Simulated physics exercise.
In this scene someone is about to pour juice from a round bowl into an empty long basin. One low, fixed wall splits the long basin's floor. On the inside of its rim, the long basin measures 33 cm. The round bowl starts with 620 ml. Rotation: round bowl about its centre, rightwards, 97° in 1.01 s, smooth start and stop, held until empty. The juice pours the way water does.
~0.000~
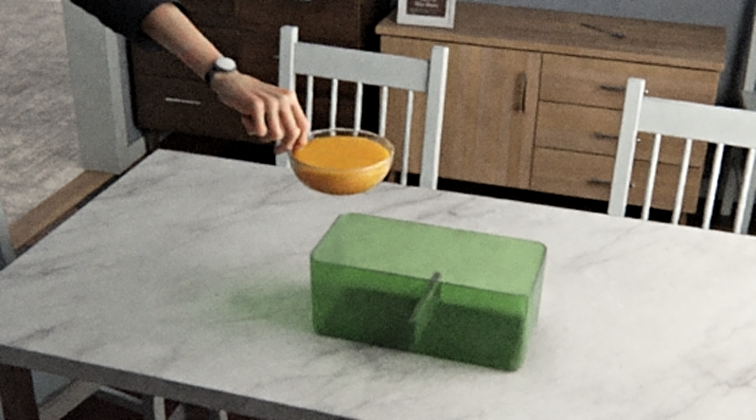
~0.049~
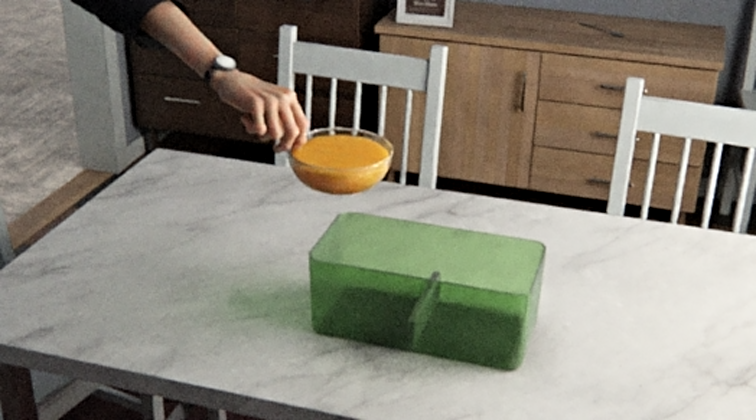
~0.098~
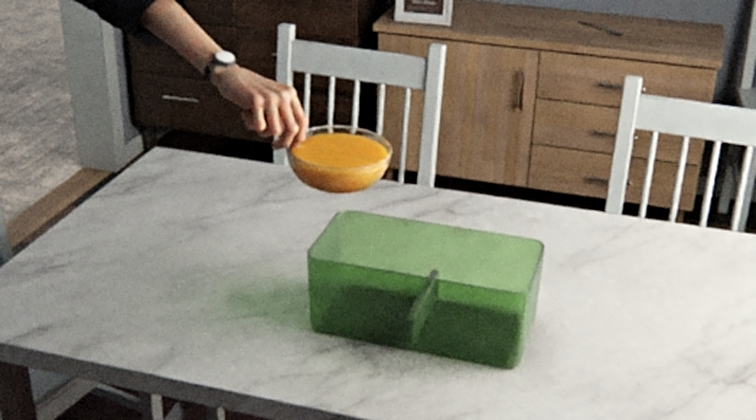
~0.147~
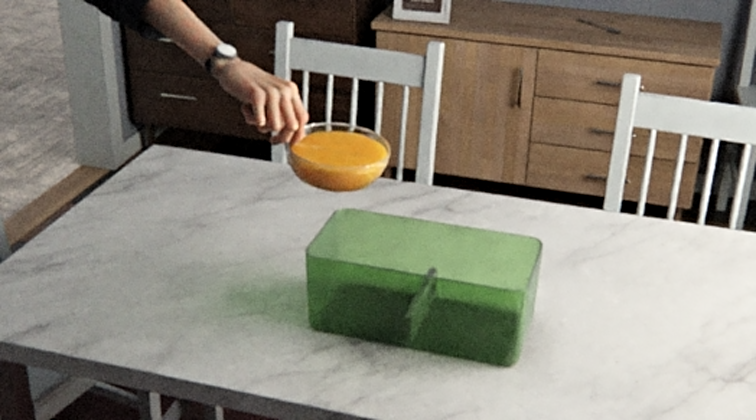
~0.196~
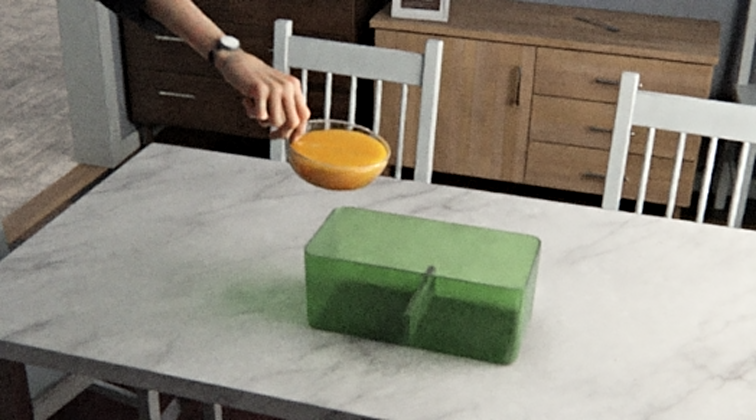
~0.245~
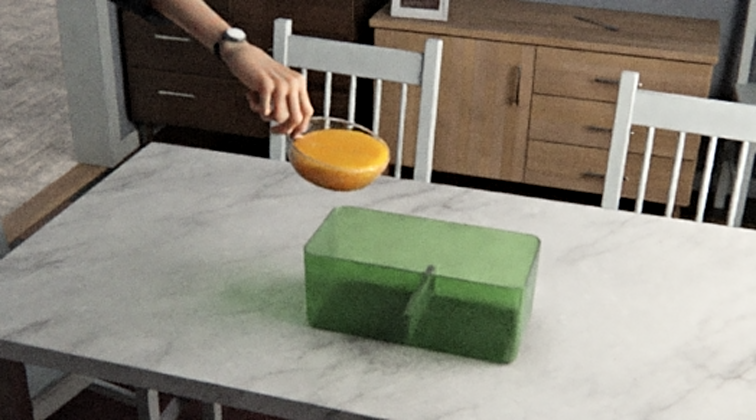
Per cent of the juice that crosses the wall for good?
52 per cent.
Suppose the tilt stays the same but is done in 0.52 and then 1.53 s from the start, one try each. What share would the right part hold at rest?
Try 1: Approx. 35 %; try 2: Approx. 55 %.
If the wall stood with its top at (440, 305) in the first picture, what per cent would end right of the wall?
In that case, some 30 percent.
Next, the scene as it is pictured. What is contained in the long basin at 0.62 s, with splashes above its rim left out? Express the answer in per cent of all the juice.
Estimate - around 34 in a hundred parts.
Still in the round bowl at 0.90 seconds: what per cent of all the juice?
Close to 1 percent of the whole amount.
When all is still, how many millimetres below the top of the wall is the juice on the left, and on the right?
The left side gives some 38 mm, the right side some 38 mm.
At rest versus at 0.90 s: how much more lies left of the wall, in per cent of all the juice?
Some 4 per cent.
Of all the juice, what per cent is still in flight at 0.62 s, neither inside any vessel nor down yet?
It comes to roughly 36 per cent.
After 0.62 s the tilt is 66° and 30 per cent is still to pour, 10 is left of the wall and 23 right of it.
After 0.90 s the tilt is 94° and 1 per cent is still to pour, 43 is left of the wall and 52 right of it.
After 1.19 s the tilt is 97° and 0 per cent is still to pour, 47 is left of the wall and 52 right of it.
After 1.51 s the tilt is 97° and 0 per cent is still to pour, 47 is left of the wall and 52 right of it.
In the end 47 per cent lies left of the wall, 52 right of it and 1 outside.
